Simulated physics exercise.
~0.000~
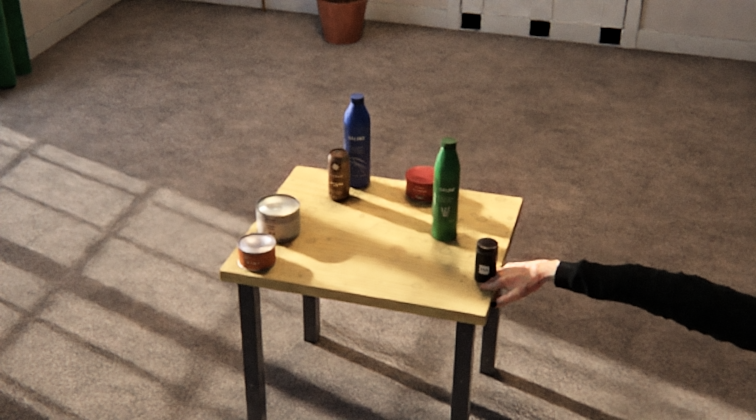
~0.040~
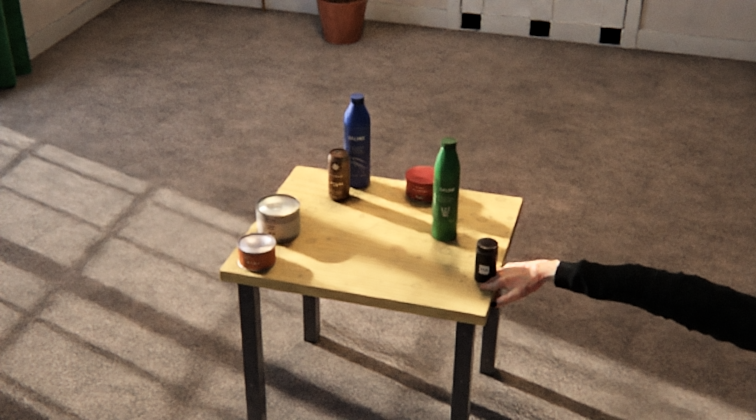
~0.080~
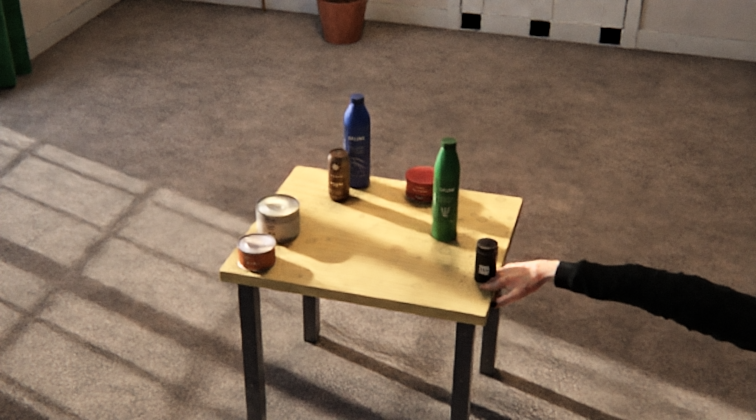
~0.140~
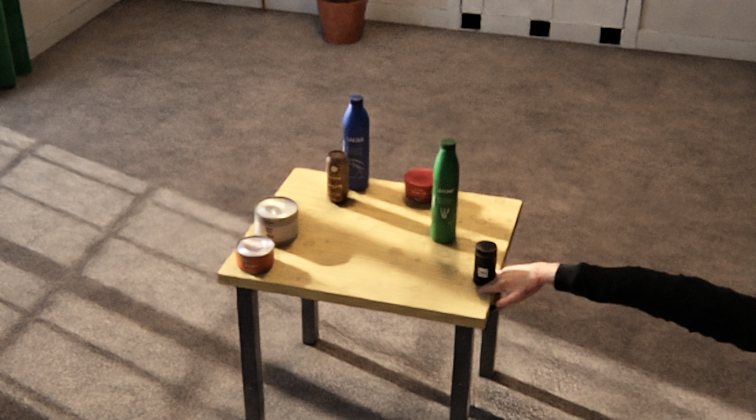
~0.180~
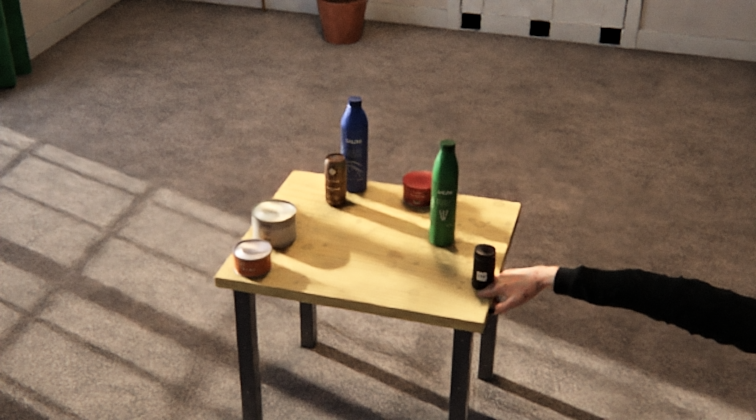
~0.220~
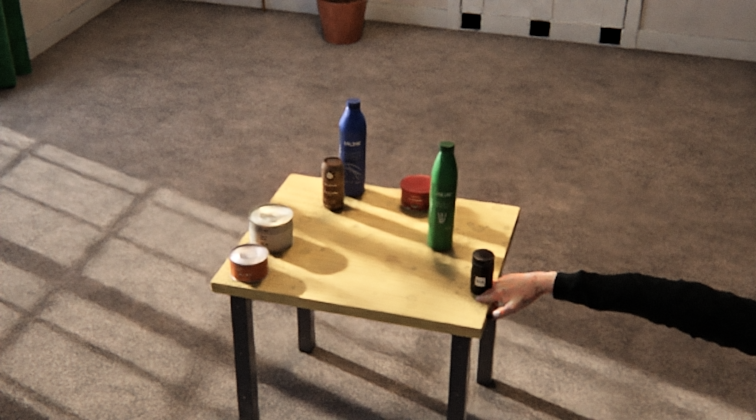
A hand at the right edge of a small wooden table shifting it slightly leftward, bottles, tubs and cans standing on top.
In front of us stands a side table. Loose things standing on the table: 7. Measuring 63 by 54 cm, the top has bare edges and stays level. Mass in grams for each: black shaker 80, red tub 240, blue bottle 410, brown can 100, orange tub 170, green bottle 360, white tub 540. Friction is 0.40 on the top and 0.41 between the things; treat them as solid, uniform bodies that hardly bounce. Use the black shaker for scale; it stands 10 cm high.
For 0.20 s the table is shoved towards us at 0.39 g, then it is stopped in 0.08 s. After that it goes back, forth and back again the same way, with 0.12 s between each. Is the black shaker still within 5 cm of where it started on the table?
Yes, pretty sure it stays settled.
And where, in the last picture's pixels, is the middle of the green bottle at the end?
It settles somewhere near (430, 263).
After 0.62 s, table shifted 6 cm; black shaker slid 4 cm near (478, 285); blue bottle leaning 67°; green bottle leaning 57°.
After 1.12 s, table shifted 11 cm; blue bottle on its side; green bottle on its side; brown can on its side.
At rest (3.1 s), tipped over on the table, blue bottle, brown can and green bottle; the other 4 in place, give or take 5 cm. In the last view, black shaker near (486, 261).
